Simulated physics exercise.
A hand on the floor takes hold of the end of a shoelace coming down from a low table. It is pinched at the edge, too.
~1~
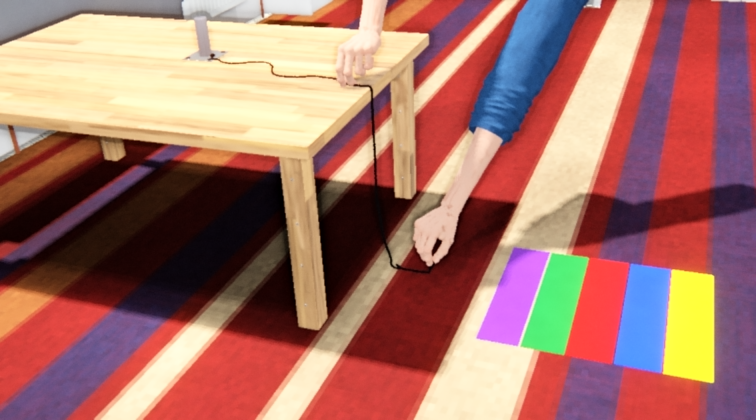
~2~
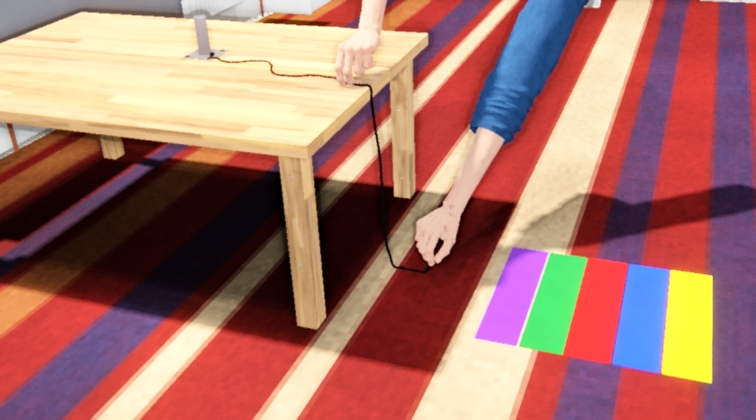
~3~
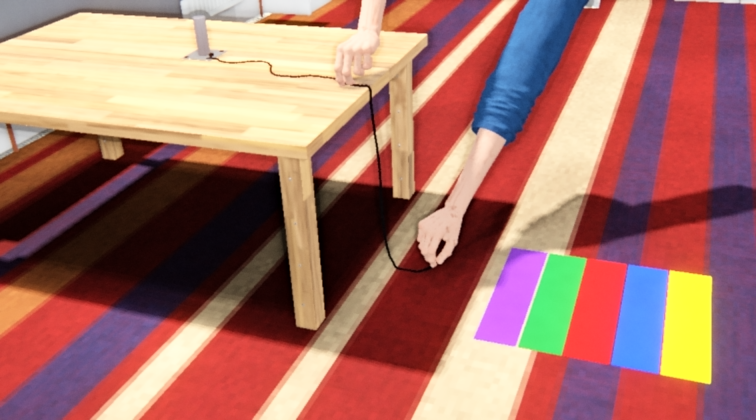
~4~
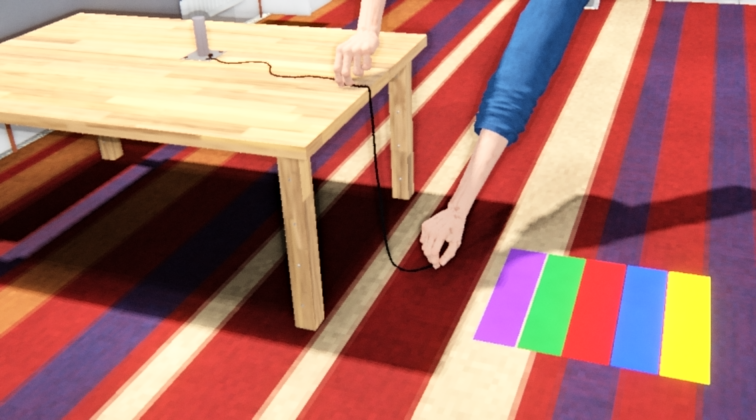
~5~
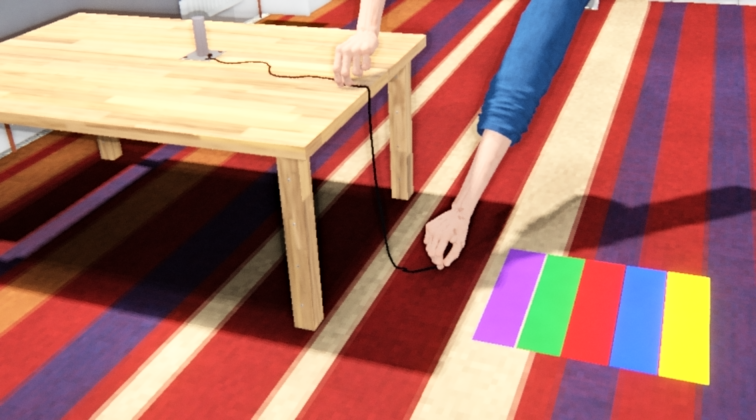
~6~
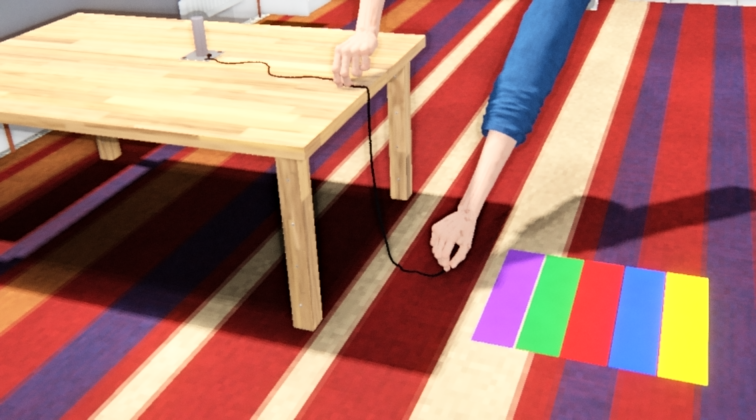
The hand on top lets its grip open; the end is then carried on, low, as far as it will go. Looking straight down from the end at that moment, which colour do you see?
You see red.
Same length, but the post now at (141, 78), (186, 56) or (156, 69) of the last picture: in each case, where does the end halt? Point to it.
You'd find it around (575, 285), then (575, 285), and finally (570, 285).
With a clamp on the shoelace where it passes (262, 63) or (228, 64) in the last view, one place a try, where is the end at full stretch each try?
(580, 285) and (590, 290).
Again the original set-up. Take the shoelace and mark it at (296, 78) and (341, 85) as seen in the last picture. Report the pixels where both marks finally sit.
They finish close to (323, 78) and close to (371, 91).
Soon after, end near (521, 277); over purple.
After that, end near (569, 285); over green.
At the stop, end near (597, 290); over red. The red one.
